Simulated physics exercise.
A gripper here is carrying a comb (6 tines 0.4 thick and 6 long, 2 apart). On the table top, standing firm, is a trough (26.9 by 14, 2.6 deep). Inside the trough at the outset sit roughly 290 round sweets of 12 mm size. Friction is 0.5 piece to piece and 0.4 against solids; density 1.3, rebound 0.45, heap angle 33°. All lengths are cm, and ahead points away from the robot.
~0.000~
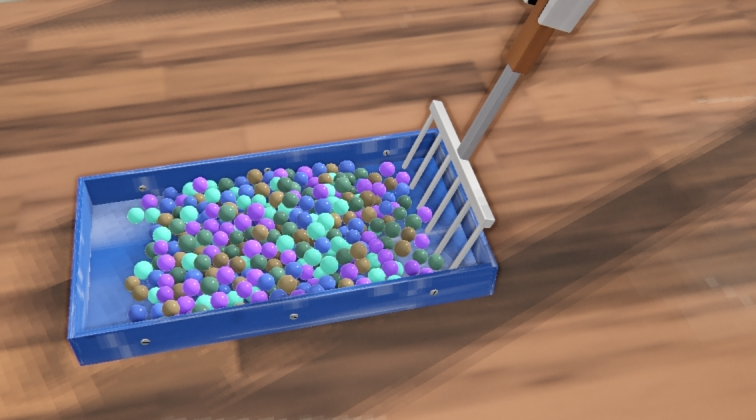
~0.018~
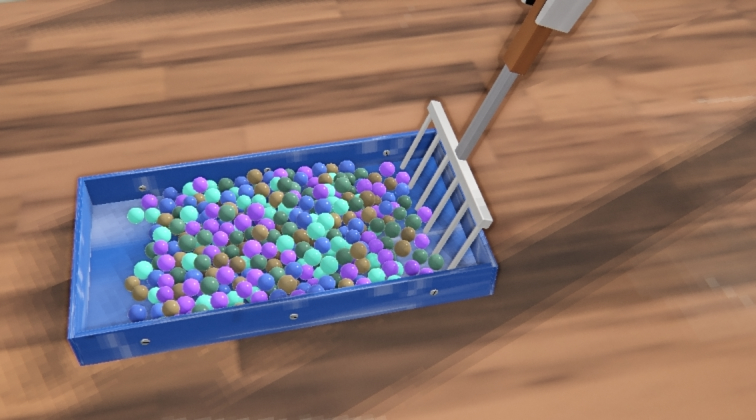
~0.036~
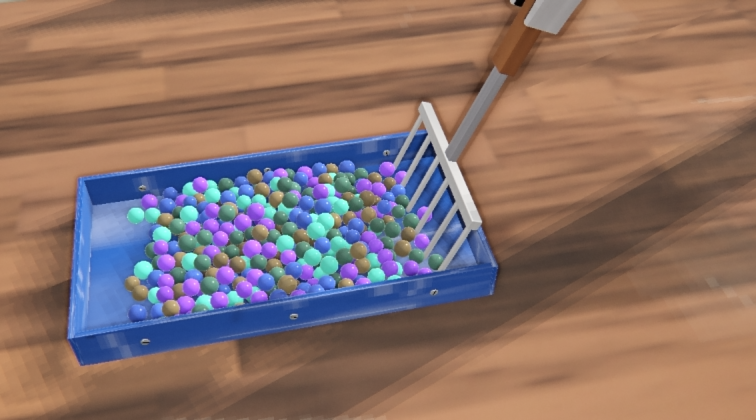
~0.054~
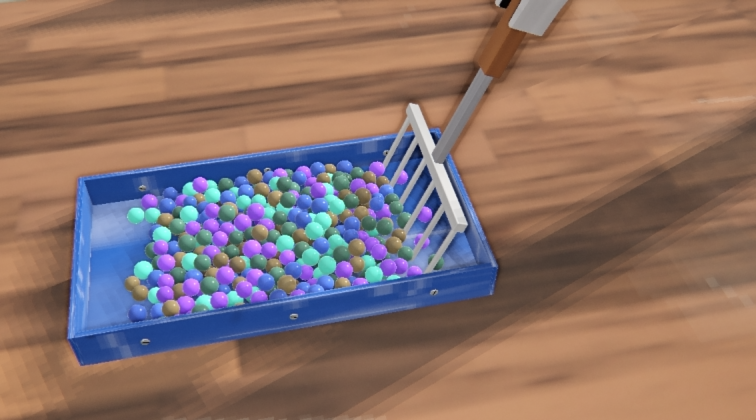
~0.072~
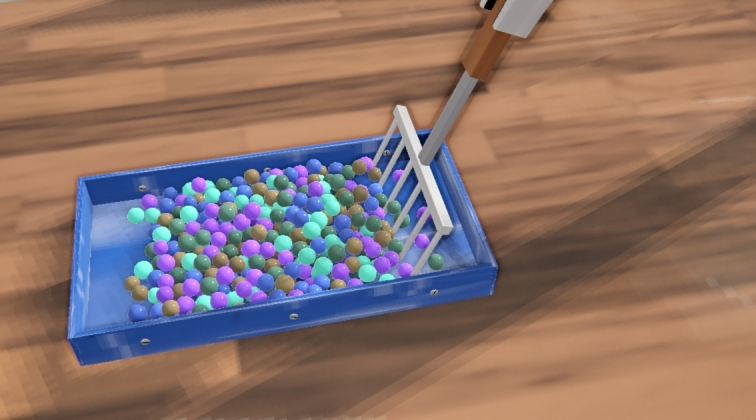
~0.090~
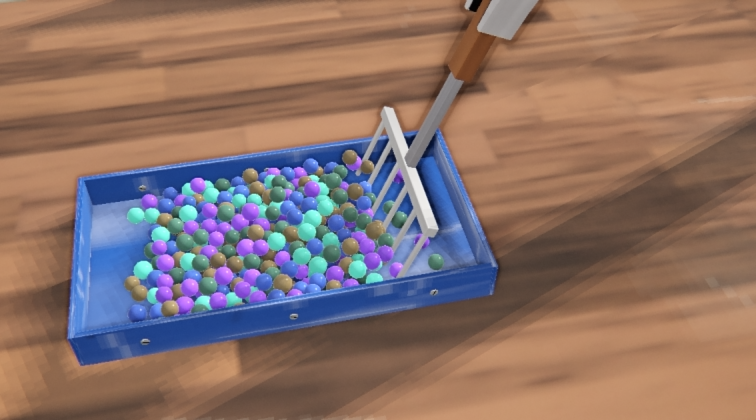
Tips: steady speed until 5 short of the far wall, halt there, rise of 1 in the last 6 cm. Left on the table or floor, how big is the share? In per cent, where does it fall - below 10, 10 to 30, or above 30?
It falls from 10 to 30 per cent.
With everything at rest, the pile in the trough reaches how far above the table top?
Top height: Around 4.5 cm.
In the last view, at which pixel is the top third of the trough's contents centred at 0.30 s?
It is centred roughly at (181, 229).
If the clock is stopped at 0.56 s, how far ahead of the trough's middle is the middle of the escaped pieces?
Around 16 cm.
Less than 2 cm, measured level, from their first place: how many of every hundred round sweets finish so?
Around 0 in a hundred, roughly.
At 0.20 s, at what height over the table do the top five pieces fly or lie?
4 cm.
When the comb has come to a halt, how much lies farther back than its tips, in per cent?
Around 35 per cent ends up behind the tips.
After 0.20 s, sloping 67°, highest piece 5 above the table; 291 in the trough.
After 0.30 s, sloping 67°, highest piece 8 above the table; 290 in the trough, 1 in flight or on the tool.
After 0.56 s, sloping 67°, highest piece 5 above the table; 257 in the trough, 33 on the table or floor, 1 in flight or on the tool.
After 1.26 s, sloping 67°, highest piece 4 above the table; 251 in the trough, 40 on the table or floor.
In the end, 251 in the trough, 40 on the table or floor. That is 14 % on the table or floor.
